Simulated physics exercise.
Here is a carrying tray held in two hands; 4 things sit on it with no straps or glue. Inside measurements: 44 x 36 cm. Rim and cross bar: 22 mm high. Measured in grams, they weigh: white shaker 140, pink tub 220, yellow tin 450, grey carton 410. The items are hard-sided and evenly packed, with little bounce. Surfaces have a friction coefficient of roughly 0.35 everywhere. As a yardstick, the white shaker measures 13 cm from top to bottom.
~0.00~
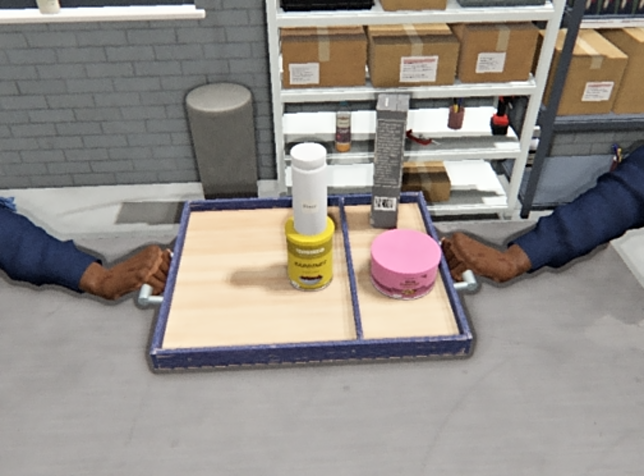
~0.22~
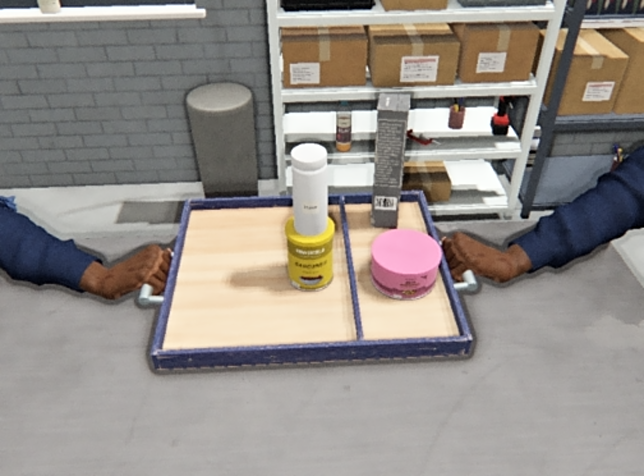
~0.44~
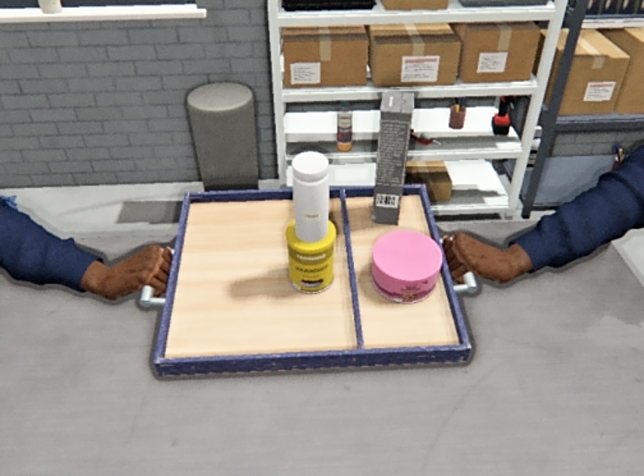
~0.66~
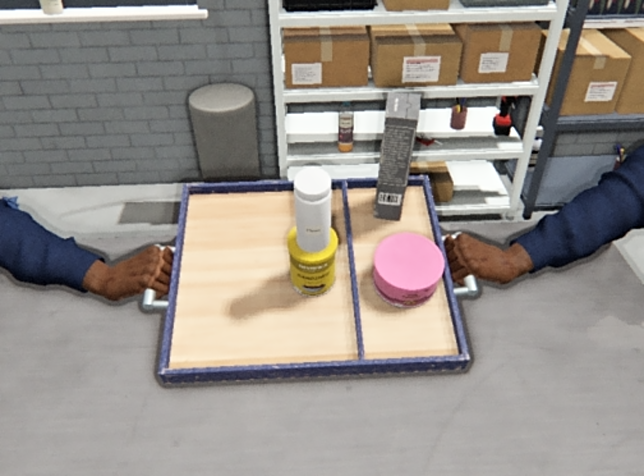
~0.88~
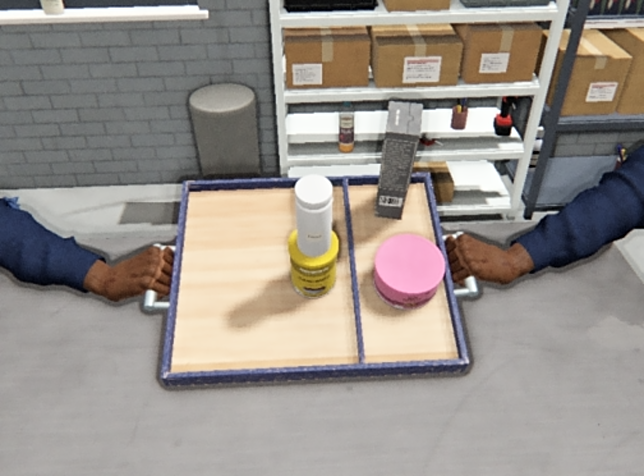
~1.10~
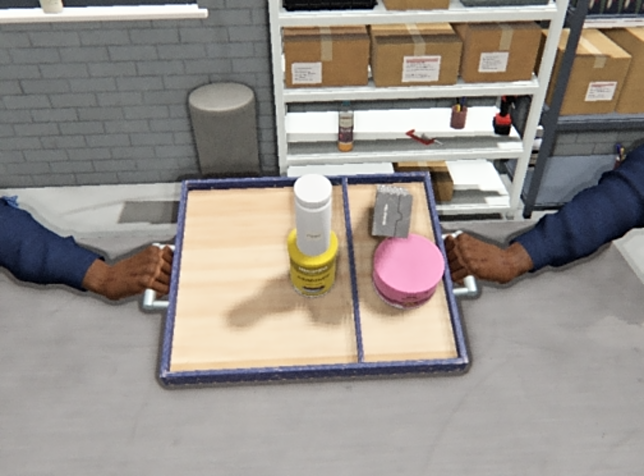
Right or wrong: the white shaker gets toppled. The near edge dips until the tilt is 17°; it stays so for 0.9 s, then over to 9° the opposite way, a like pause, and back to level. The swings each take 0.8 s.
Right.
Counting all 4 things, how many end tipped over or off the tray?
Count: 2.
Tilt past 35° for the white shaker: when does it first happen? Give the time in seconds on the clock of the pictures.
About 1.6 seconds.
After 1.30 s, tray at 17°, near edge down; grey carton on its side; pink tub moved 3 cm.
After 1.70 s, tray at 17°, near edge down; white shaker on its side near (314, 339); grey carton on its side; pink tub moved 4 cm.
After 2.10 s, tray at 10°, near edge down; white shaker now off the tray; grey carton on its side; pink tub moved 4 cm.
After 2.60 s, tray at 9°, far edge down; grey carton on its side; pink tub moved 4 cm; yellow tin moved 3 cm.
In the end (4.7 s), off the tray and tipped over, white shaker; toppled on the tray, grey carton; the other 2 under 5 cm from the start.
